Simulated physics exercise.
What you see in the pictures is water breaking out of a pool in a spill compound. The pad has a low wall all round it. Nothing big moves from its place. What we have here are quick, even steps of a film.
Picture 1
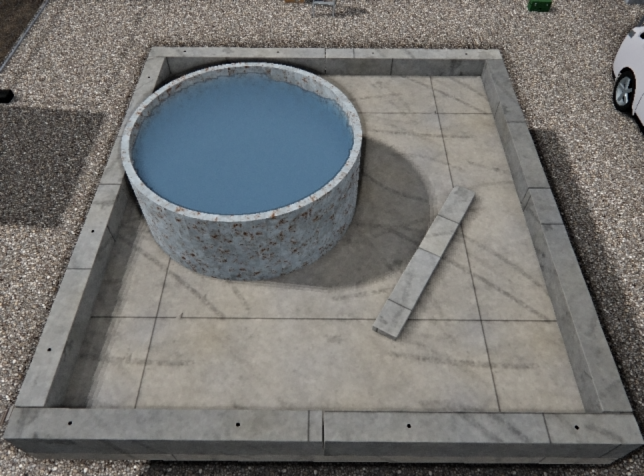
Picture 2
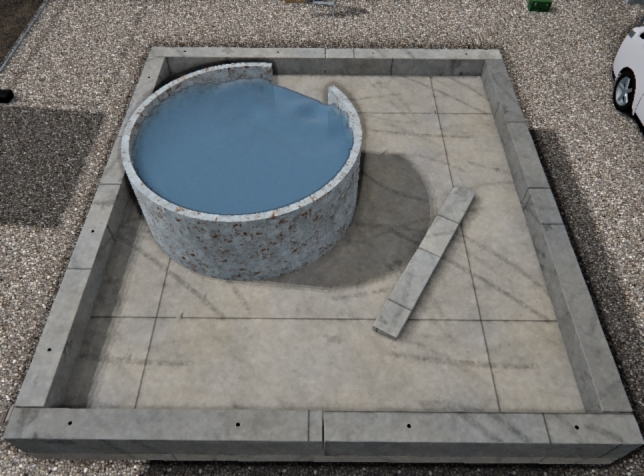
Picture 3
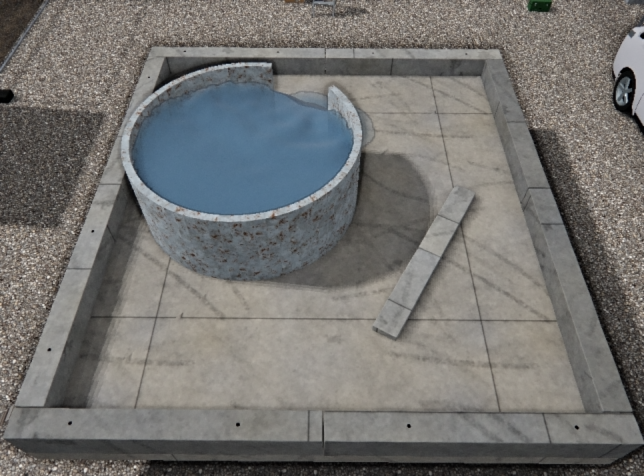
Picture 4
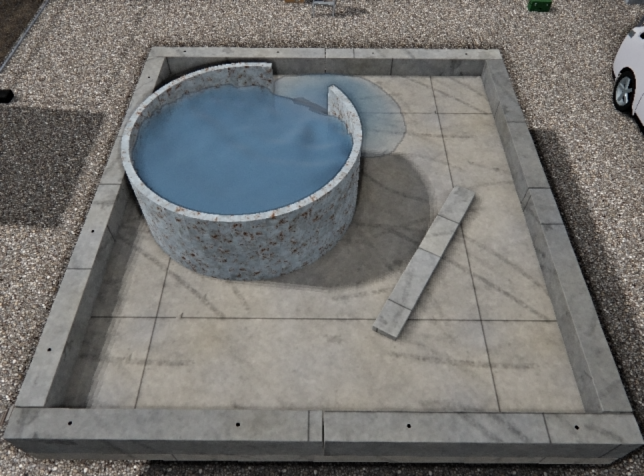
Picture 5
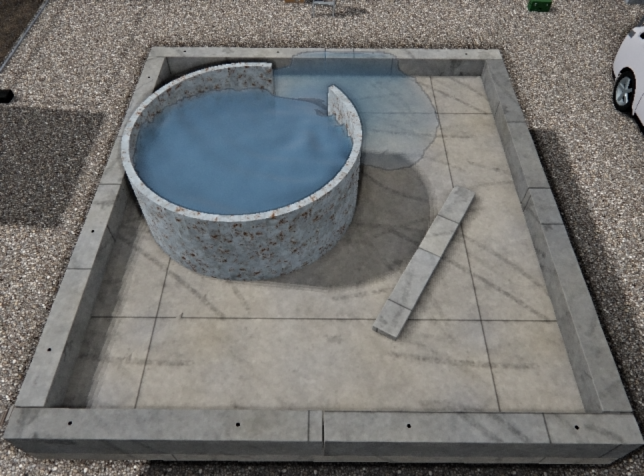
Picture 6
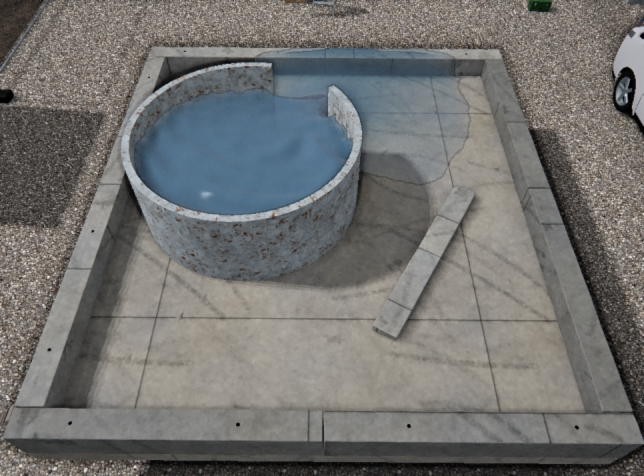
Water pours through a gap in the round pool's far side and spreads across the pad.
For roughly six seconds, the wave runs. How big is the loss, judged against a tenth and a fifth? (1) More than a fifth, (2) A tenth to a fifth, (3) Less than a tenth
2.
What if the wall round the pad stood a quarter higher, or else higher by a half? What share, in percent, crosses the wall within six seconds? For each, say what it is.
The first case gives 6%, the second gives 2%.
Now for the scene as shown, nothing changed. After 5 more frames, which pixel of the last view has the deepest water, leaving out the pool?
About at (327, 77).
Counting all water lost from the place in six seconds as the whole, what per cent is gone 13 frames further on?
That comes to 75 per cent, as I work it out.
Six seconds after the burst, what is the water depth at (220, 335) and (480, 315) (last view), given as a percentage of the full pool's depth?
First spot 10 percent, second 8 percent.
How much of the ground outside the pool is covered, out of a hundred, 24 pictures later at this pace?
I reckon 90 per cent or so.
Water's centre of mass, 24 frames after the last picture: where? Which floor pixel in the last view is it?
Close to pixel (311, 174).
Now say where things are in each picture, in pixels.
In the first picture, the pool at (244, 137) is whole and still.
In the second picture, the front is at a hidden place, out from the gap on the pool's far side.
In the third picture, water pours out on the pool's far side and has run to a hidden place.
In the fourth picture, water pours out on the pool's far side and has run to (358, 80).
In the fifth picture, the front is at (410, 78), out from the gap on the pool's far side.
In the sixth picture, the front is at (453, 78), out from the gap on the pool's far side.
A moment on, water covers 30 % of the floor; the low wall has let 0 % over.
Next, water covers 30 % of the floor; the low wall has let 2 % over.
Then, water covers 50 % of the floor; the low wall has let 10 % over.
Later, water covers 75 % of the floor; the low wall has let 14 % over.
In the end, water covers 80 % of the floor; the low wall has let 14 % over.
